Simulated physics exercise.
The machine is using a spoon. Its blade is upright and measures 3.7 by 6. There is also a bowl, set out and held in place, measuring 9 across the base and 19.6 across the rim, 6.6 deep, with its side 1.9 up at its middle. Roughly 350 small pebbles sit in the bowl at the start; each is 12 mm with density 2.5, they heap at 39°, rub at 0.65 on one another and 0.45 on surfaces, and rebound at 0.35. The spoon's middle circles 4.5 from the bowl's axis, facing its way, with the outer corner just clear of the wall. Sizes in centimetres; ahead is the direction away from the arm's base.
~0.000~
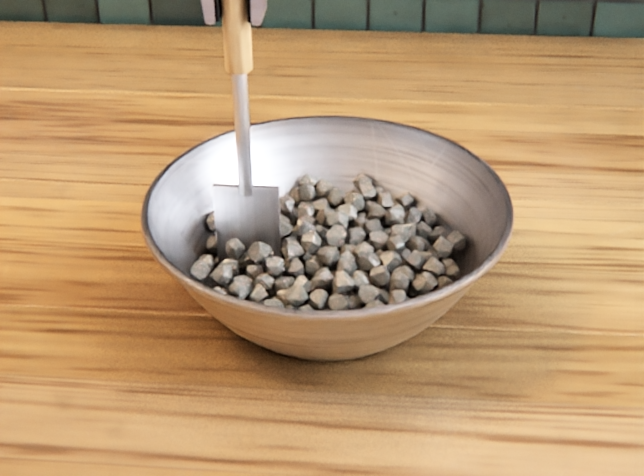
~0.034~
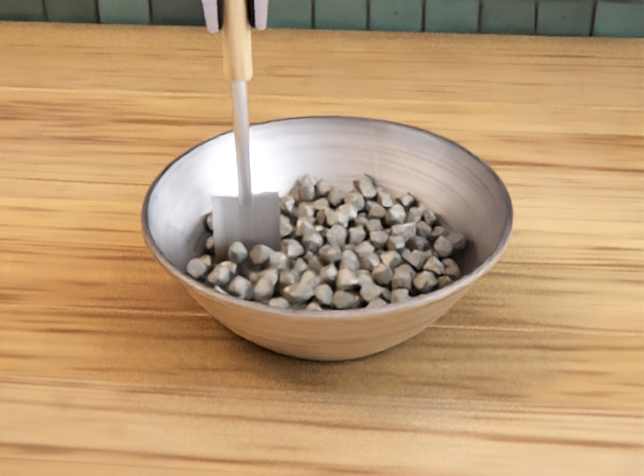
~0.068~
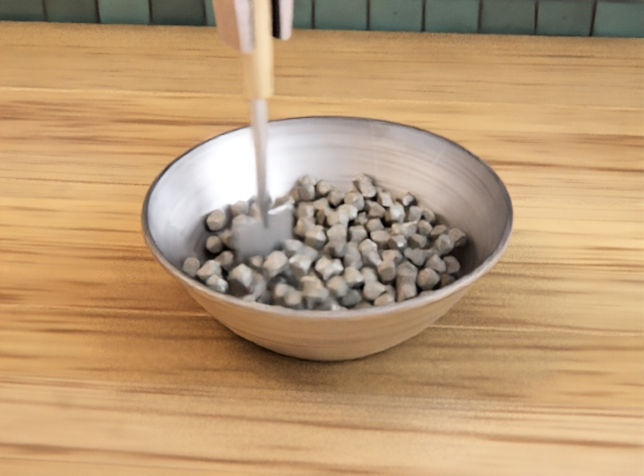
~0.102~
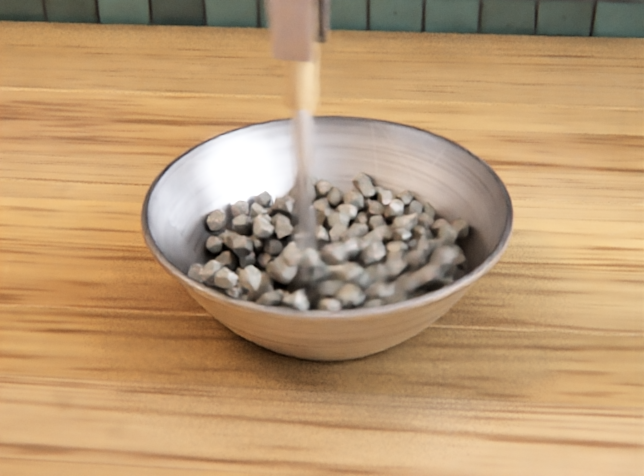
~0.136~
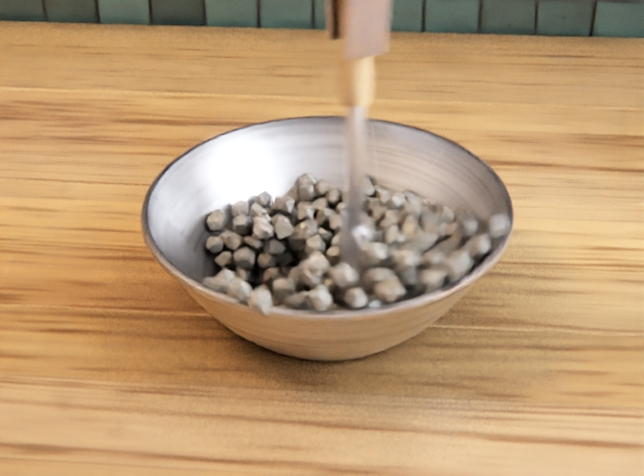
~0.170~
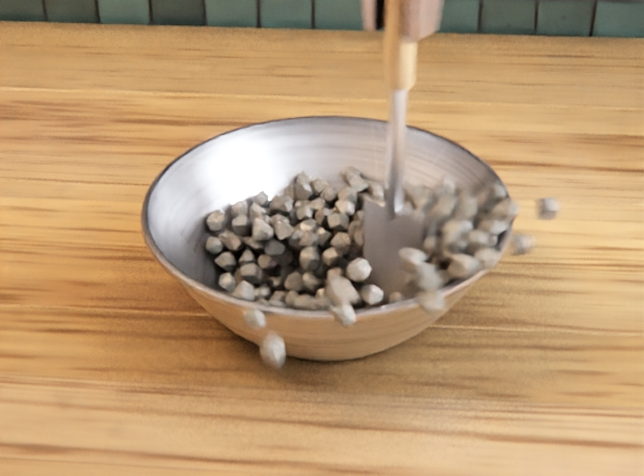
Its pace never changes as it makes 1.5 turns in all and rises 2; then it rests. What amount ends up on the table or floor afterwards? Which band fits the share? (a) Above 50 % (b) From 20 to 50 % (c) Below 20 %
Answer: B.
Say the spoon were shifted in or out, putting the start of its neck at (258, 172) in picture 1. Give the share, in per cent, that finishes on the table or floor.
Close to 15 in a hundred.
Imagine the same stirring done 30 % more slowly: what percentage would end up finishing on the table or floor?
15 per cent.
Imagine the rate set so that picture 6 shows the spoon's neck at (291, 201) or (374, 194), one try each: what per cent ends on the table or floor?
About 5 and 20 per cent.
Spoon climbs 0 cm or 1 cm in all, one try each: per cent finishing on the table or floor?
About 40 per cent on the first try and 40 per cent on the second.
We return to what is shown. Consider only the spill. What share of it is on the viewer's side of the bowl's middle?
Result: Roughly 40 %.
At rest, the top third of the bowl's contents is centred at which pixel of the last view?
In the final view it lies around (326, 269).
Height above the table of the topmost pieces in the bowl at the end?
The top sits some 6.5 cm up.
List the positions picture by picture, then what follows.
The first frame shows spoon neck at (244, 162), 0° round; upper third of the load around (337, 252), from x 200 to 455, top at y 185; 347 in the bowl.
The second frame shows spoon neck at (244, 171), 14° round; upper third of the load around (329, 255), from x 195 to 455, top at y 185.
The third frame shows spoon neck at (262, 191), 47° round; upper third of the load around (329, 266), from x 195 to 455, top at y 185.
The fourth frame shows spoon neck at (304, 203), 80° round; upper third of the load around (355, 268), from x 195 to 460, top at y 185; 346 in the bowl, 1 in flight or on the tool.
The fifth frame shows spoon neck at (355, 199), 113° round; upper third of the load around (403, 255), from x 210 to 495, top at y 180; 346 in the bowl, 1 in flight or on the tool.
The sixth frame shows spoon neck at (395, 182), 146° round; upper third of the load around (438, 237), from x 215 to 545, top at y 175; 338 in the bowl, 9 in flight or on the tool.
After 0.32 s, 296° round, highest piece 10 above the table; 287 in the bowl, 21 on the table or floor, 39 in flight or on the tool.
After 0.48 s, 86° round, highest piece 9 above the table; 250 in the bowl, 80 on the table or floor, 17 in flight or on the tool.
After 0.76 s, 180° round, highest piece 7 above the table; 238 in the bowl, 109 on the table or floor.
After 1.46 s, 180° round, highest piece 7 above the table; 238 in the bowl, 109 on the table or floor.
At rest, 238 in the bowl, 109 on the table or floor. That is 31 % on the table or floor.
